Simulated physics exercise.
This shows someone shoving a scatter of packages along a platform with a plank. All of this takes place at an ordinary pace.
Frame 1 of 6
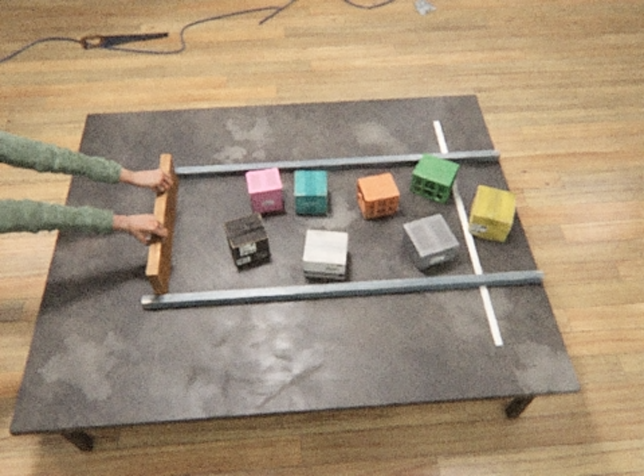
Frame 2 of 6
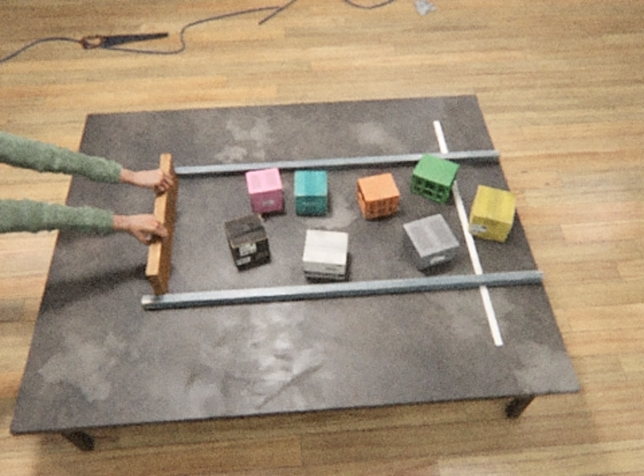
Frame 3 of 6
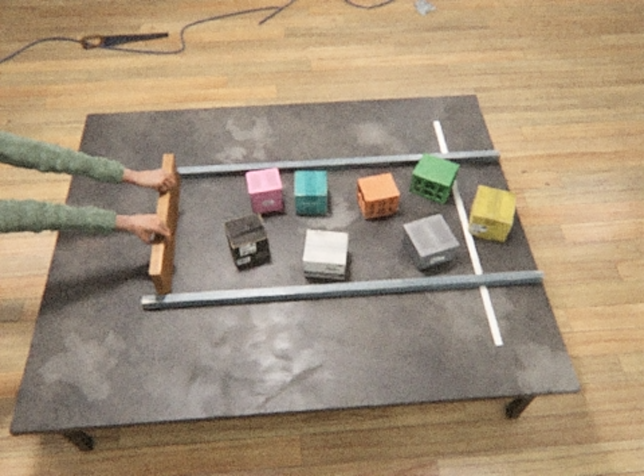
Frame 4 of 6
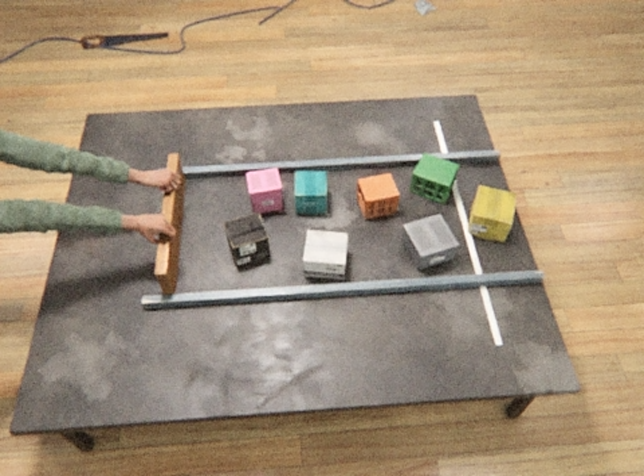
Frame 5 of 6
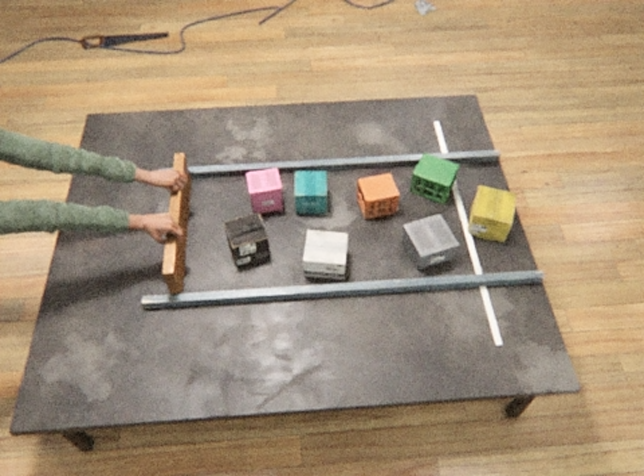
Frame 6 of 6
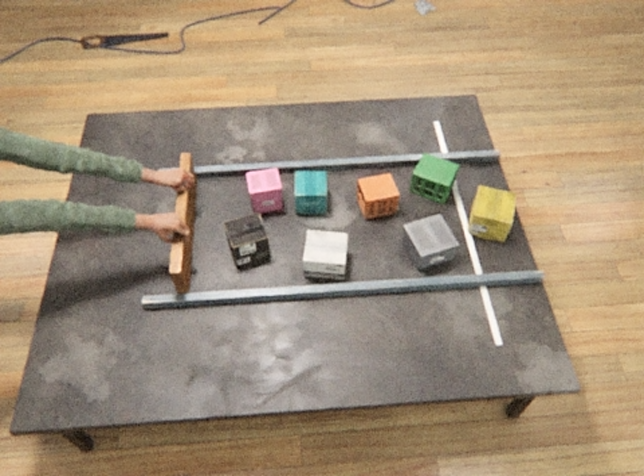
We see two hands in green sleeves slide an upright wooden plank slightly to the right between two rails on a dark table, while the colourful boxes scattered ahead of it, some near a white tape line, stay still.
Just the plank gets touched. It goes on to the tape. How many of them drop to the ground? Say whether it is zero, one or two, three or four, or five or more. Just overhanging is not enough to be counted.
Just three or four fall.
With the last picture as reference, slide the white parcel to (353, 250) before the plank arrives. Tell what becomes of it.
Set there, the object keeps its spot.
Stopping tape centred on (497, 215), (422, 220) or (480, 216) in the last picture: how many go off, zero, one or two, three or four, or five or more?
Going through the places as listed, I'd say at least five, then one to two, then at least five.
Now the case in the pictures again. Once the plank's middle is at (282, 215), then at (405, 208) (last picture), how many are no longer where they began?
I make it 4 at the first spot and 8 at the other.
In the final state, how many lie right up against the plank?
The count comes out at 2.
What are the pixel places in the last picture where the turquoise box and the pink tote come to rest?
Final positions: Near (504, 181); near (474, 181).
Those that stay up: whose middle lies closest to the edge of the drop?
Nearest at the end: The grey tote.
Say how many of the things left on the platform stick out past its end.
That'd be 3.
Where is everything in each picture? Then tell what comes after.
The first picture shows yellow parcel (492, 214); green crate (434, 178); grey tote (429, 243); plank (164, 222); tape (463, 217).
The second picture shows green crate (434, 179); white parcel (326, 255).
The third picture shows grey tote (429, 243); orange crate (377, 196).
The fourth picture shows yellow parcel (491, 214); pink tote (265, 192).
The fifth picture shows green crate (434, 179); black parcel (247, 239).
The sixth picture shows yellow parcel (491, 214); green crate (434, 179); grey tote (429, 243); plank (185, 221); tape (463, 217).
A little later, none off yet; yellow parcel at rest near (491, 214); green crate at rest near (434, 179); grey tote at rest near (429, 243).
When it is over, the number that fall off is three or four; down, orange crate, green crate and yellow parcel.
